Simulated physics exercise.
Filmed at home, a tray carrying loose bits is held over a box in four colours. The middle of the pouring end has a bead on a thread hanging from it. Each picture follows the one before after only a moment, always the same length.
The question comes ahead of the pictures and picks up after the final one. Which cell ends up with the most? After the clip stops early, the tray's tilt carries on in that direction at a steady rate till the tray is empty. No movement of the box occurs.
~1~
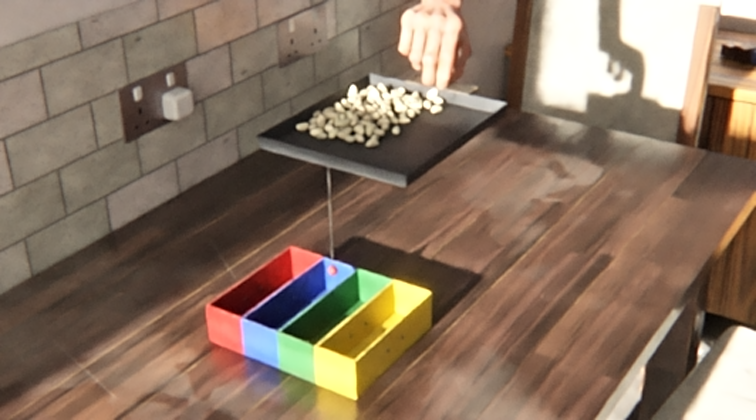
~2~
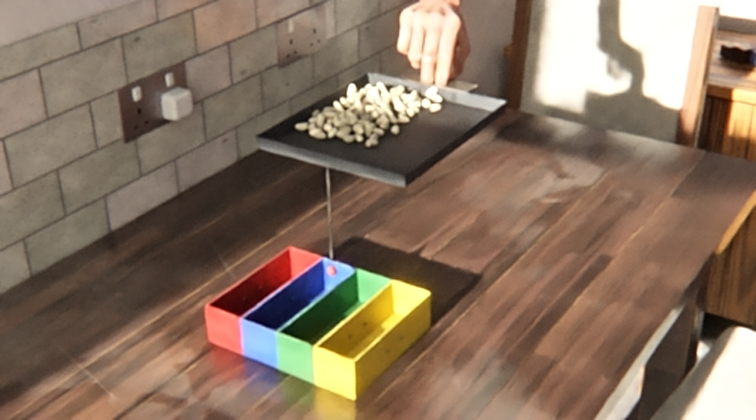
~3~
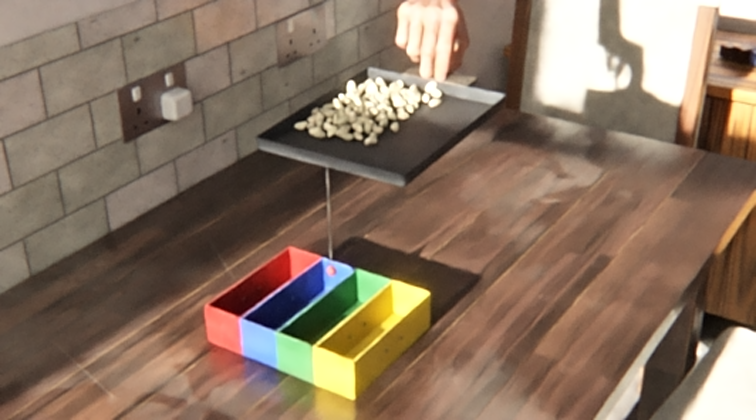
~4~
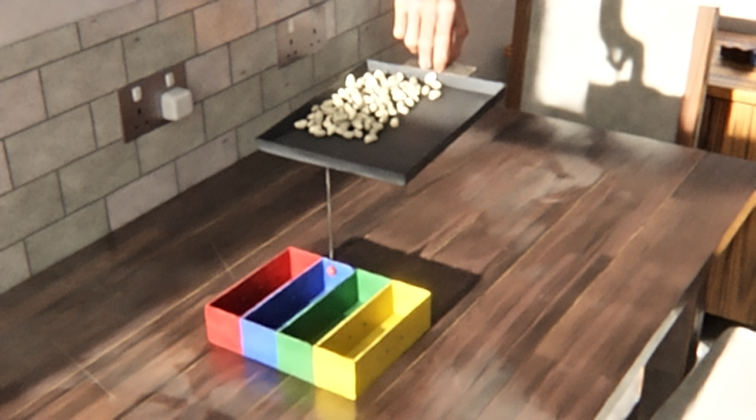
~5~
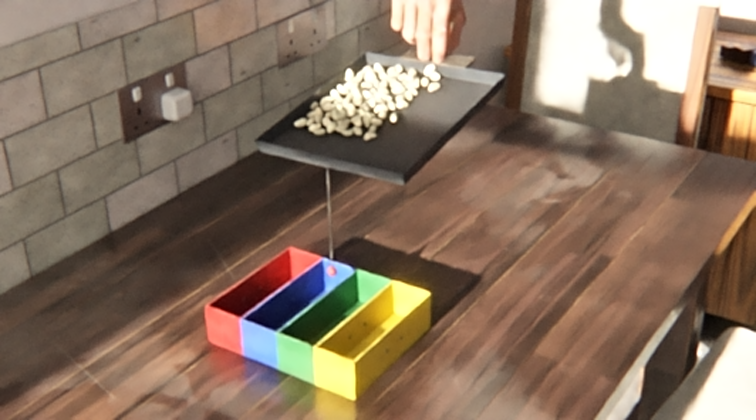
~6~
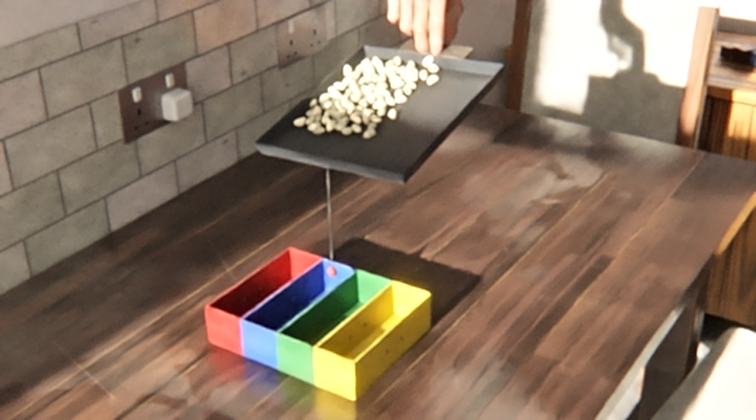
The red cell.
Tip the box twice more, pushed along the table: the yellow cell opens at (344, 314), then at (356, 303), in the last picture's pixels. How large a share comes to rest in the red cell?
In the first position around 40 percent, in the second around 40 percent.
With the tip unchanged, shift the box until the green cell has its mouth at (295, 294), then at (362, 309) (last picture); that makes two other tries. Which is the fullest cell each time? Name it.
The first time the cell in blue comes out on top, the second time that red cell.
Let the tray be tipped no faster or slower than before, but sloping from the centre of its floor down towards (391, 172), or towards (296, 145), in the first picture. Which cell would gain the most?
Try A: Yellow / try B: The cell in red.
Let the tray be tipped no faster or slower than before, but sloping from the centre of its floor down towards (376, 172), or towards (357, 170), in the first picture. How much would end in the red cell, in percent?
For the first aim it is 0 in a hundred, for the second 0 in a hundred.
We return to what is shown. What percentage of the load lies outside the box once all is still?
Near 20 in a hundred.
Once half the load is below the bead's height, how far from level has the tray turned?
That happens at around 110°.
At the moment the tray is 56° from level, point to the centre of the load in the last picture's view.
(303, 115).
Just after the last frame, tray tipped steeply; every one on the tray.
A moment on, tray tipped right over; the larger part on the tray; about a tenth in the red cell; just a few in the blue cell; just a few in the green cell; about a tenth falling or outside the box.
Further on, tray tipped past a quarter turn; roughly half in the red cell; roughly a quarter in the blue cell; about a tenth in the green cell; roughly a quarter falling or outside the box.
When it is over, tray tipped past a quarter turn; roughly half in the red cell; roughly a quarter in the blue cell; about a tenth in the green cell; not one in the yellow cell; roughly a quarter outside the box.
